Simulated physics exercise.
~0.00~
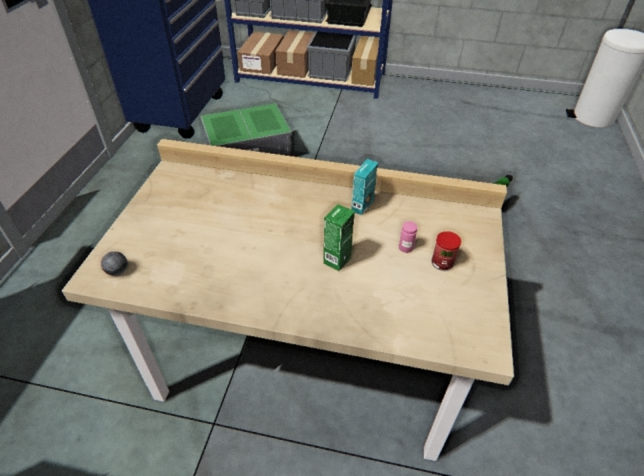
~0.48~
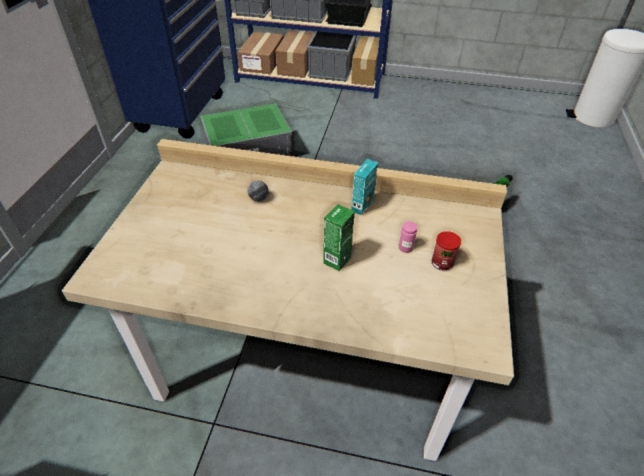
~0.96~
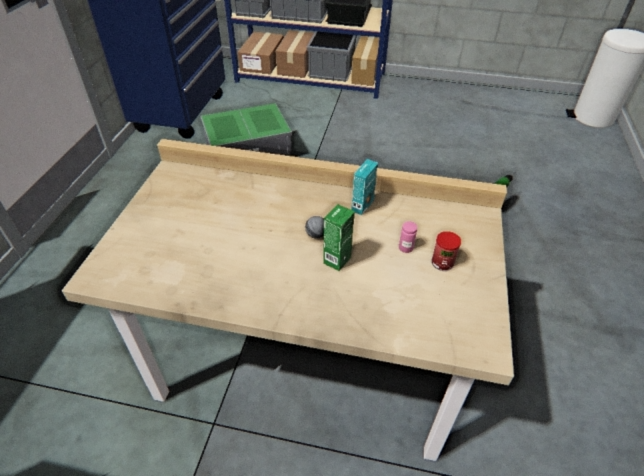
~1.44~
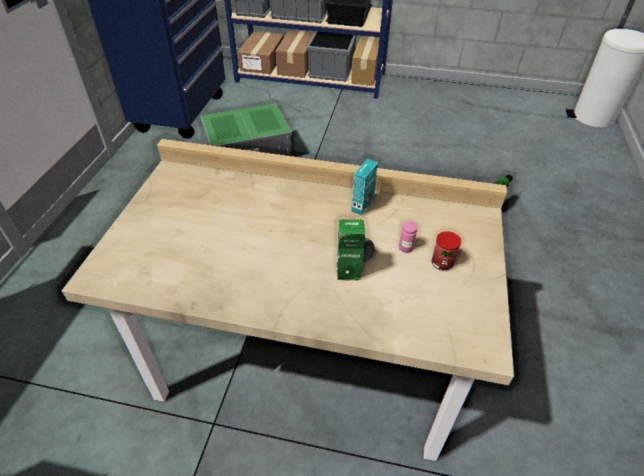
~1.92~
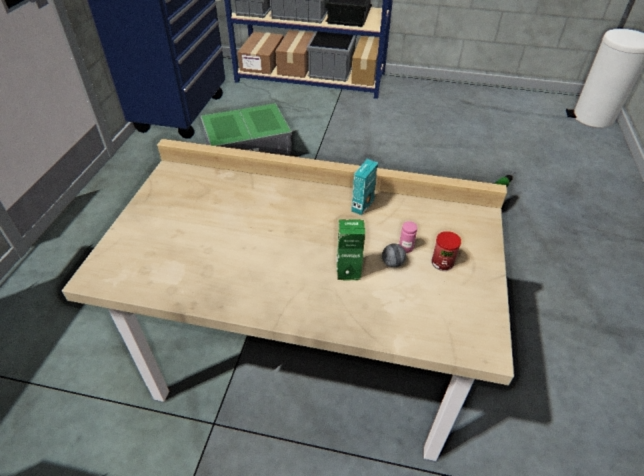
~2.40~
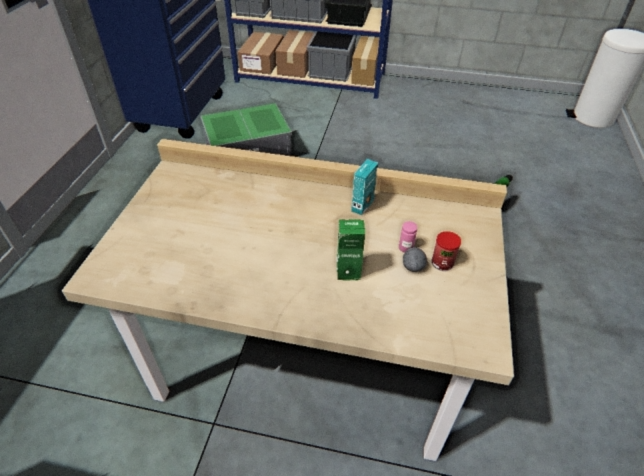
On a wooden table, a grey ball rolls right, shifts the green carton, and stops near the red tin.
